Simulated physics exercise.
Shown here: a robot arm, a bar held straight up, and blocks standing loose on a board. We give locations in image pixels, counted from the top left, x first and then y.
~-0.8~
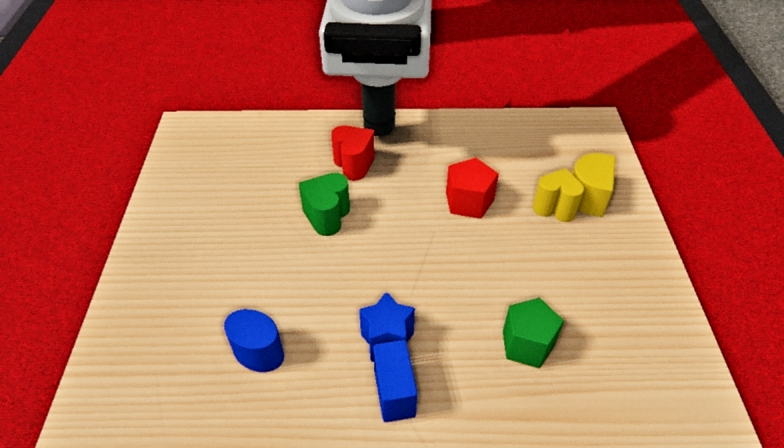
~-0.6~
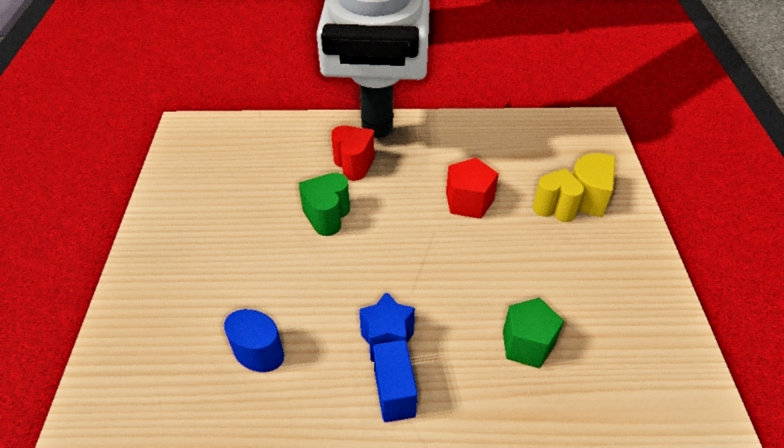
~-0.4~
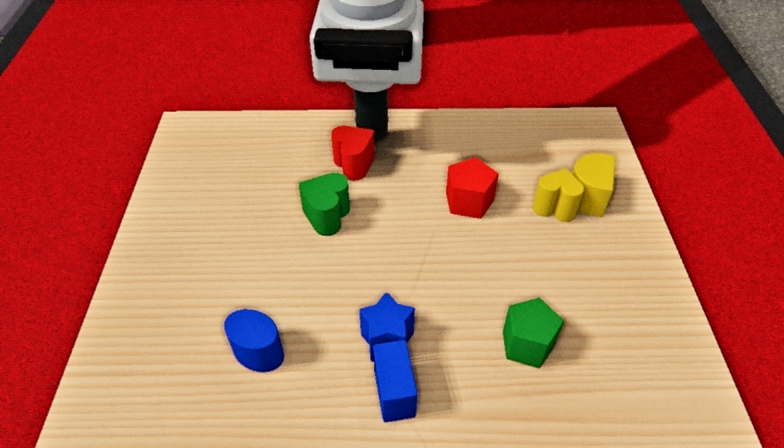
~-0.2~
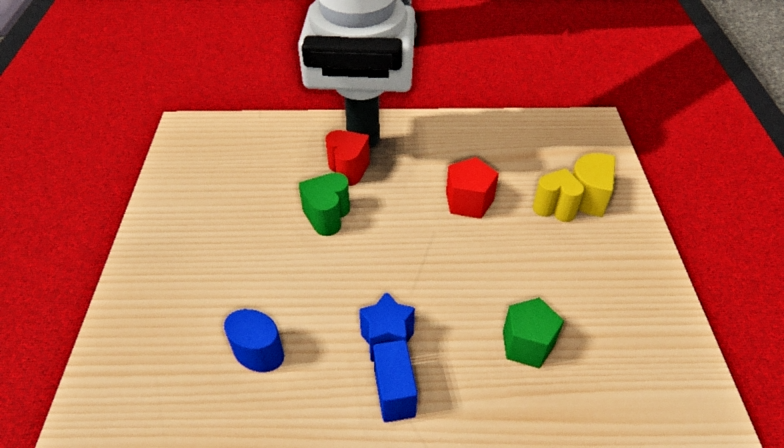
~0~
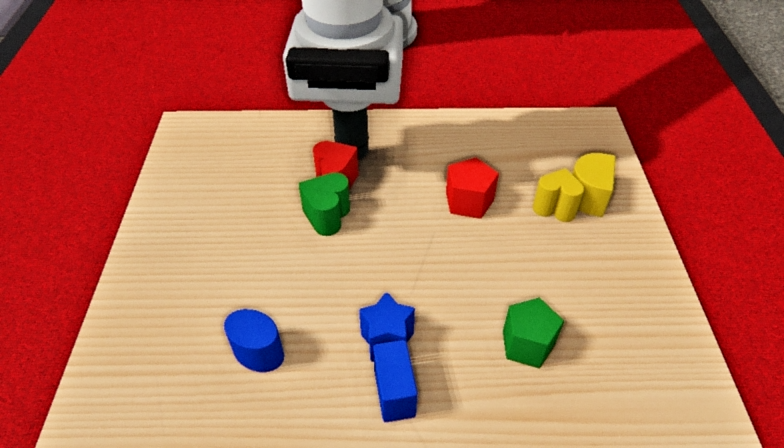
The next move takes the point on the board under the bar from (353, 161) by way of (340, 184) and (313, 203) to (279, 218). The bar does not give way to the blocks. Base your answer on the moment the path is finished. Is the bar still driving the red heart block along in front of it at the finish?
I believe so.
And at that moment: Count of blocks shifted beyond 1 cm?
There will be two blocks displaced.
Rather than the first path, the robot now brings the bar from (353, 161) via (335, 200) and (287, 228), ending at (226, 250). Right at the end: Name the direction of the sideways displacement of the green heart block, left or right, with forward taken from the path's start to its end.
The shift is to the left of that direction.
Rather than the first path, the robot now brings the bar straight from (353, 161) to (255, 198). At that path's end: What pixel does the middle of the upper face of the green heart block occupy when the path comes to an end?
Answer: (322, 206).
The first path, step by step. One third of the way, bar (339, 175); green heart block (323, 197); red heart block (307, 173), turned 45° clockwise.
Two thirds of the way, bar (312, 193); green heart block (323, 201); red heart block (273, 185), turned 50° clockwise.
At the end, bar (277, 208); green heart block (322, 202); red heart block (235, 197), turned 65° clockwise.
